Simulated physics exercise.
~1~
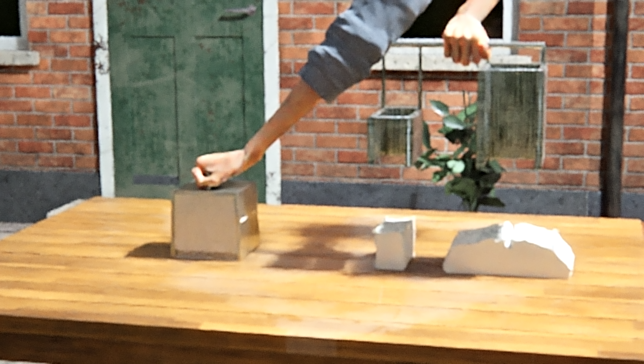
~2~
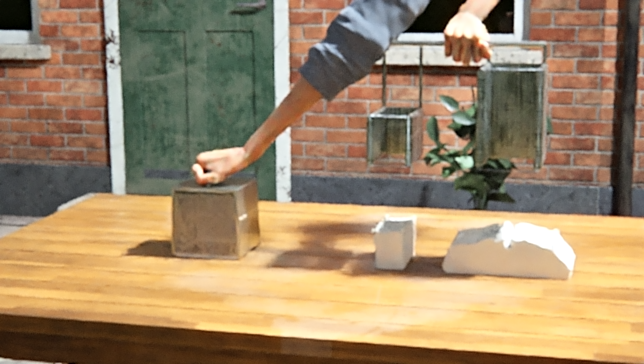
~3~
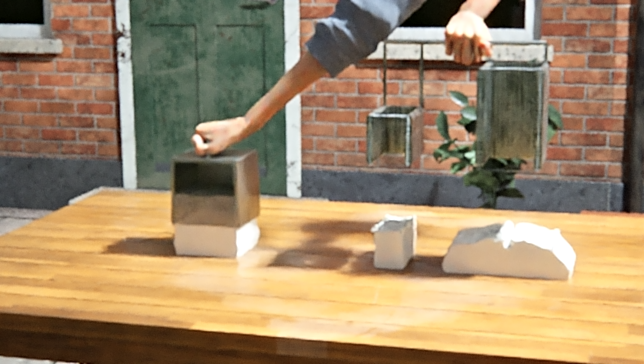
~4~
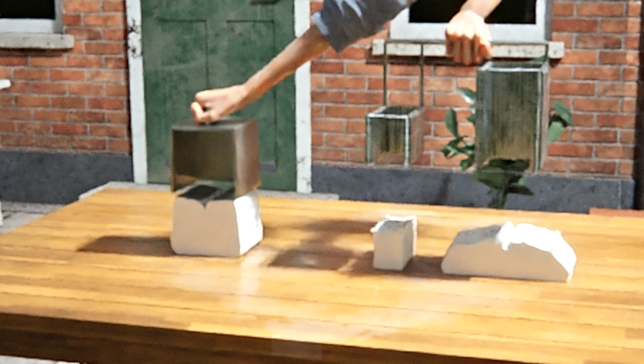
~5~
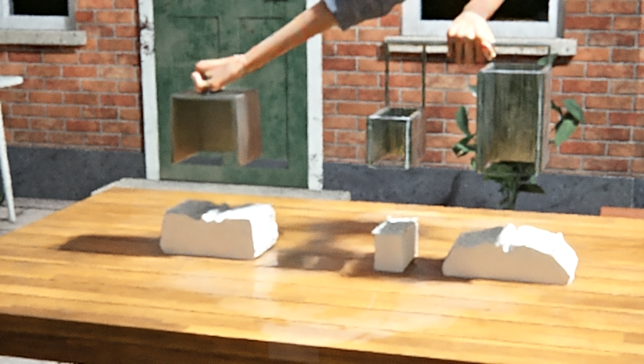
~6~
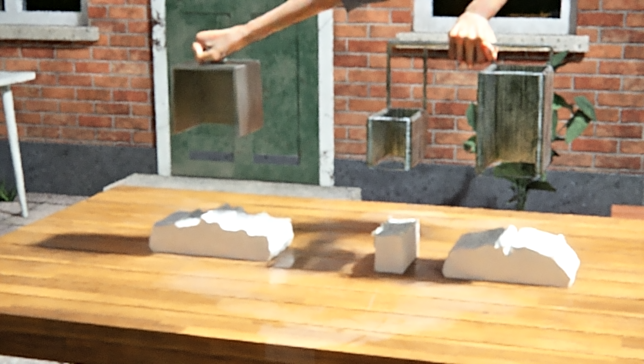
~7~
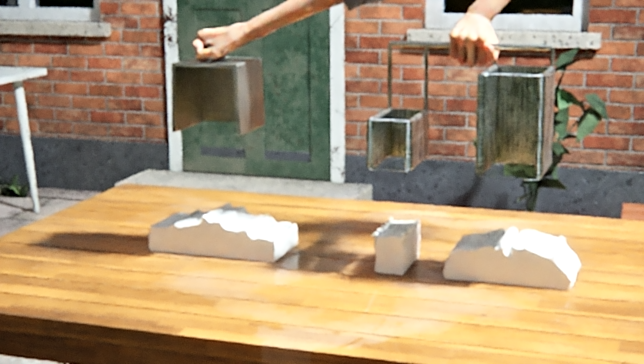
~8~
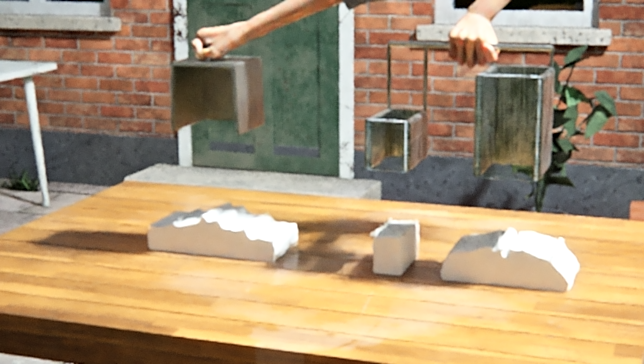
The clip opens on a wooden table before a brick wall and green door, with one hand resting on an upturned metal tin at left and another holding two open tins at right. Two white blocks, one small and one wide and low, already stand on the table. The hand lifts the left tin straight up, uncovering a white block beneath. As the tin clears it, the block slumps and spreads into a low, rough-topped heap. The view drifts slightly sideways, and finally the tin hangs still above the settled white mound.
